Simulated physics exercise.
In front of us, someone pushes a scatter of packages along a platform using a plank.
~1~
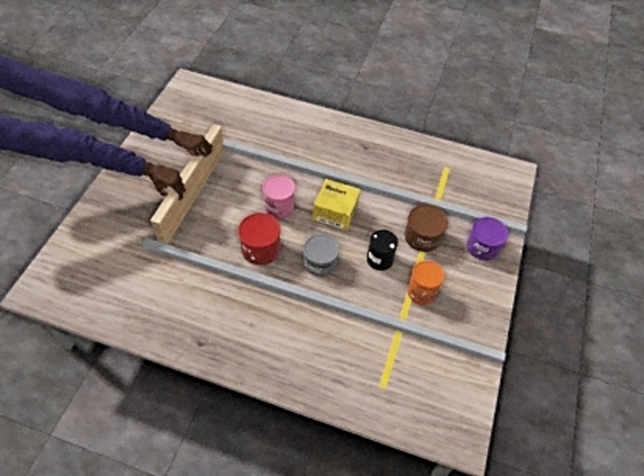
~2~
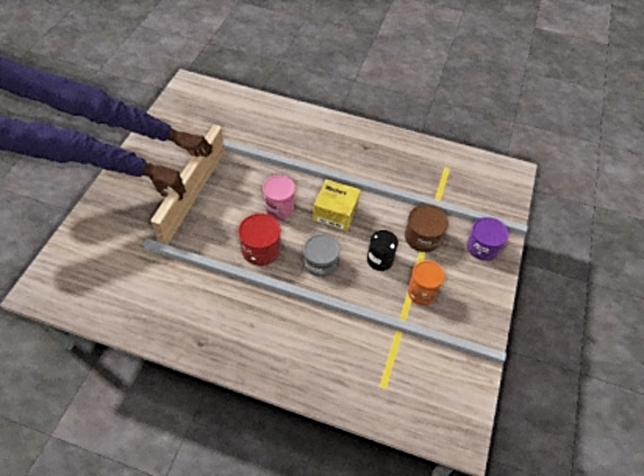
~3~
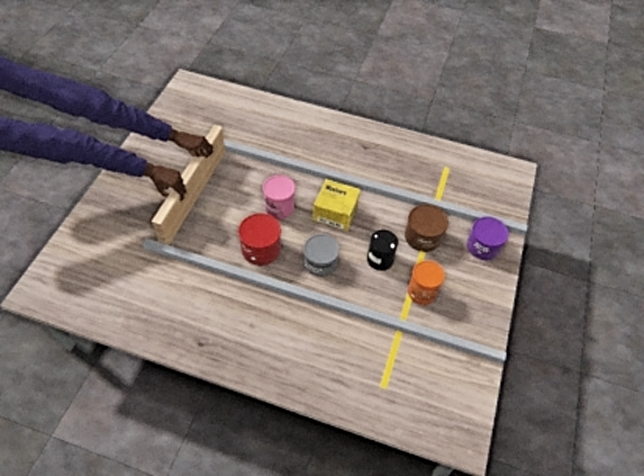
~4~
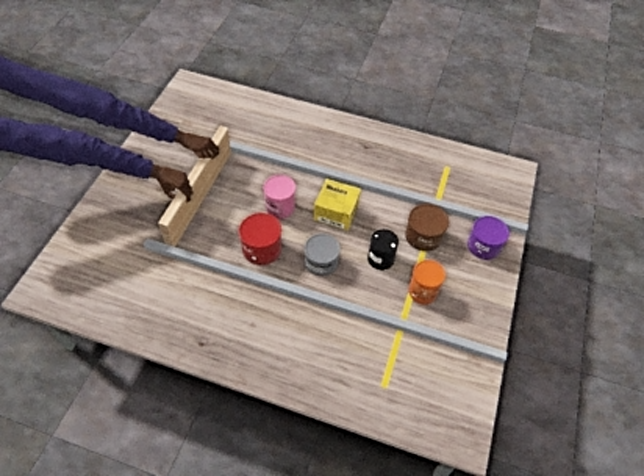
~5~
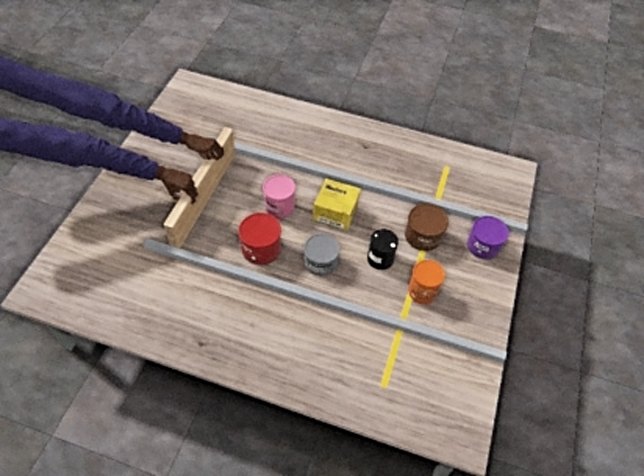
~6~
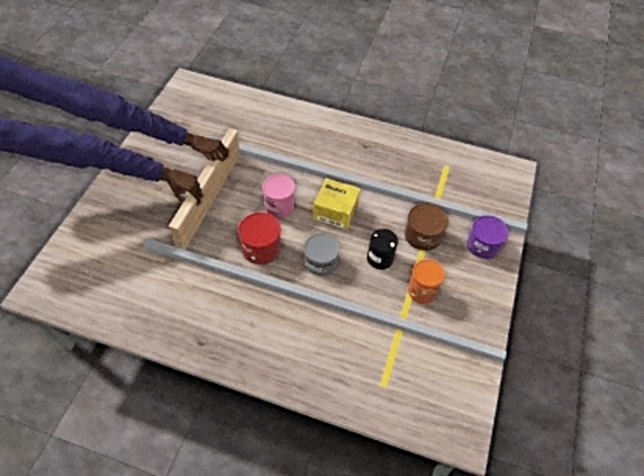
A wooden table with two grey rails stands on a grey tiled floor, seen from above at an angle. Two dark-sleeved arms hold a plank at the left, with pink, red and grey pails, a yellow box and a black canister to its right, then brown, orange and purple pails near a yellow line. The plank rests, then the hands slide it slightly right, touching nothing.
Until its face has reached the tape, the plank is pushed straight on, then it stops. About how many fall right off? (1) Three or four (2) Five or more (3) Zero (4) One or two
3, zero.
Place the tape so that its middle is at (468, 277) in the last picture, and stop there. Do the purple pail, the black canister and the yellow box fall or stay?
Purple pail goes down, black canister stays put, yellow box stays put.
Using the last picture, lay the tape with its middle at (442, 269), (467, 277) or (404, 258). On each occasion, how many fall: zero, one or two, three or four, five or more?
Result per tape, in order - 1 or 2 / three to four / none at all.
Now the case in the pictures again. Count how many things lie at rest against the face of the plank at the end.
In contact: 3.
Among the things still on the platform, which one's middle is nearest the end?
The foremost one is the purple pail.
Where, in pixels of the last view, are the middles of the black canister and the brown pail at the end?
Approximately (459, 268) for one, approximately (484, 241) for the other.
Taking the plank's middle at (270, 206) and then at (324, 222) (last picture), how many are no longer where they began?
I make it 2 at the first spot and 5 at the other.
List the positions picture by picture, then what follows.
The first frame shows purple pail (487, 239); orange pail (425, 284); brown pail (425, 229); plank (191, 183); tape (419, 264).
The second frame shows orange pail (425, 284); pink pail (279, 198).
The third frame shows brown pail (426, 228); black canister (382, 250).
The fourth frame shows purple pail (487, 238); plank (198, 185).
The fifth frame shows orange pail (426, 283); red pail (261, 239).
The sixth frame shows purple pail (487, 238); orange pail (426, 282); brown pail (426, 227); plank (208, 188); tape (419, 262).
A little later, none off yet; purple pail at rest near (487, 238); orange pail at rest near (426, 282); brown pail at rest near (426, 227).
Next, none off yet; purple pail at rest near (487, 238); orange pail shifted about its own width near (460, 289); brown pail shifted a little near (442, 230).
When it is over, the number that fall off is zero.
